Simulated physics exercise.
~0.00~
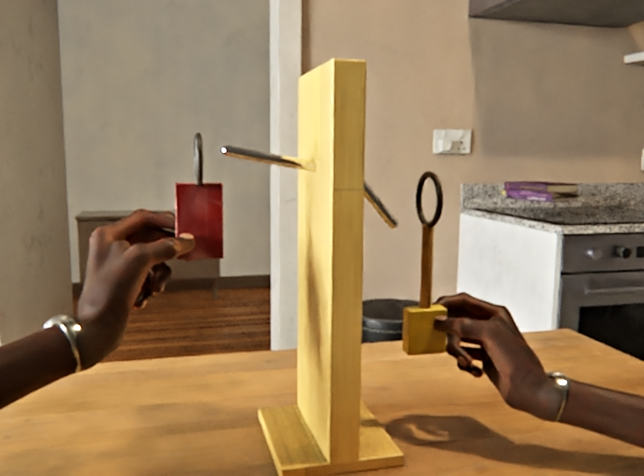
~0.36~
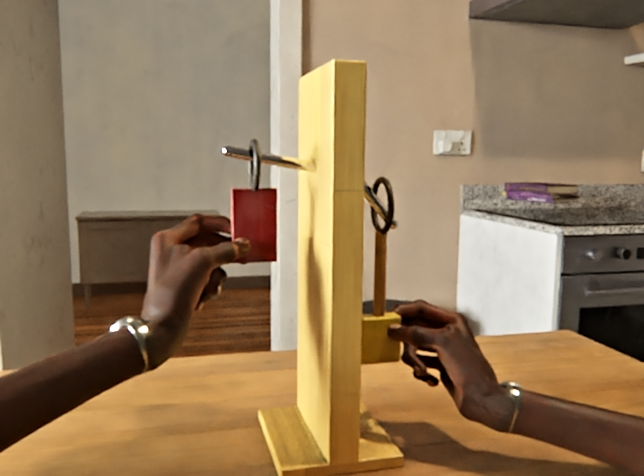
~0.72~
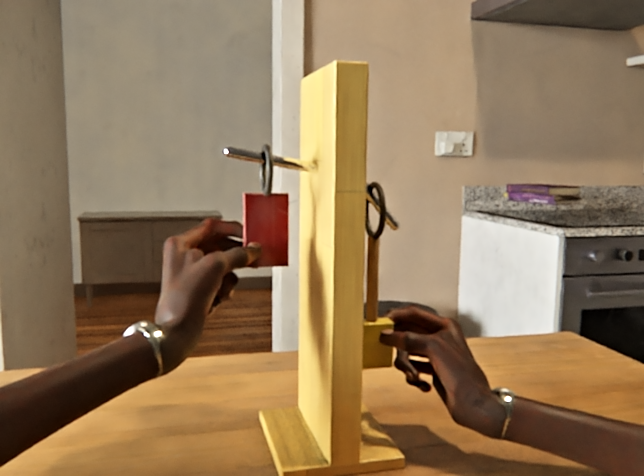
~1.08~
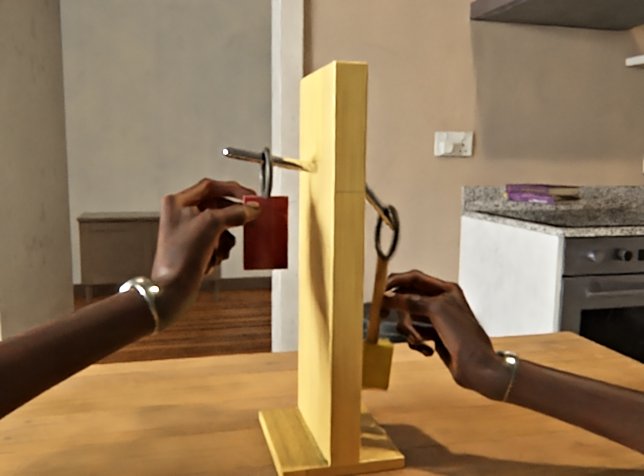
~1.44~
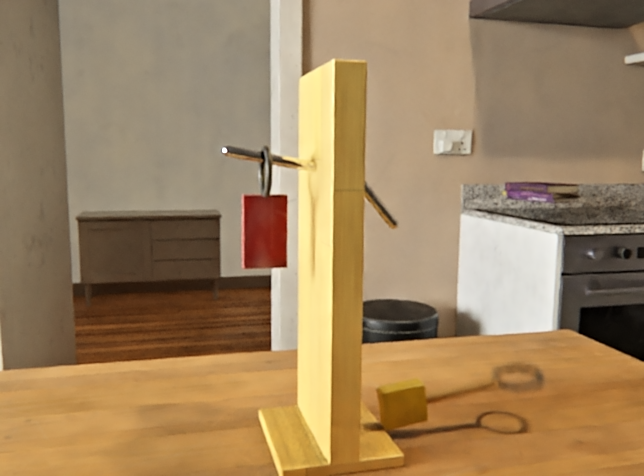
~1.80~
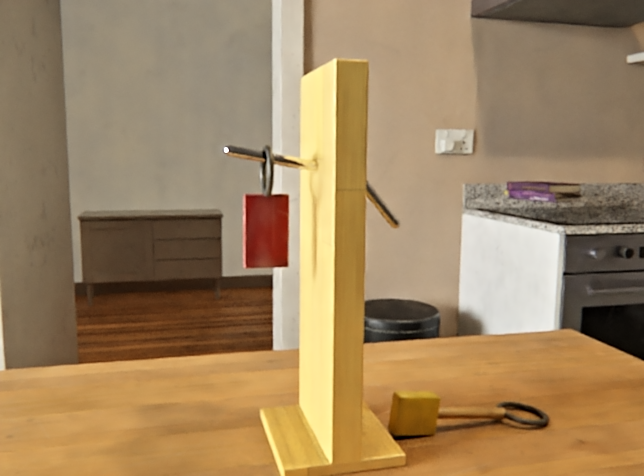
Two hands hanging a red tag and a yellow brush on a peg stand, the tag staying hooked, the brush dropping to the table.
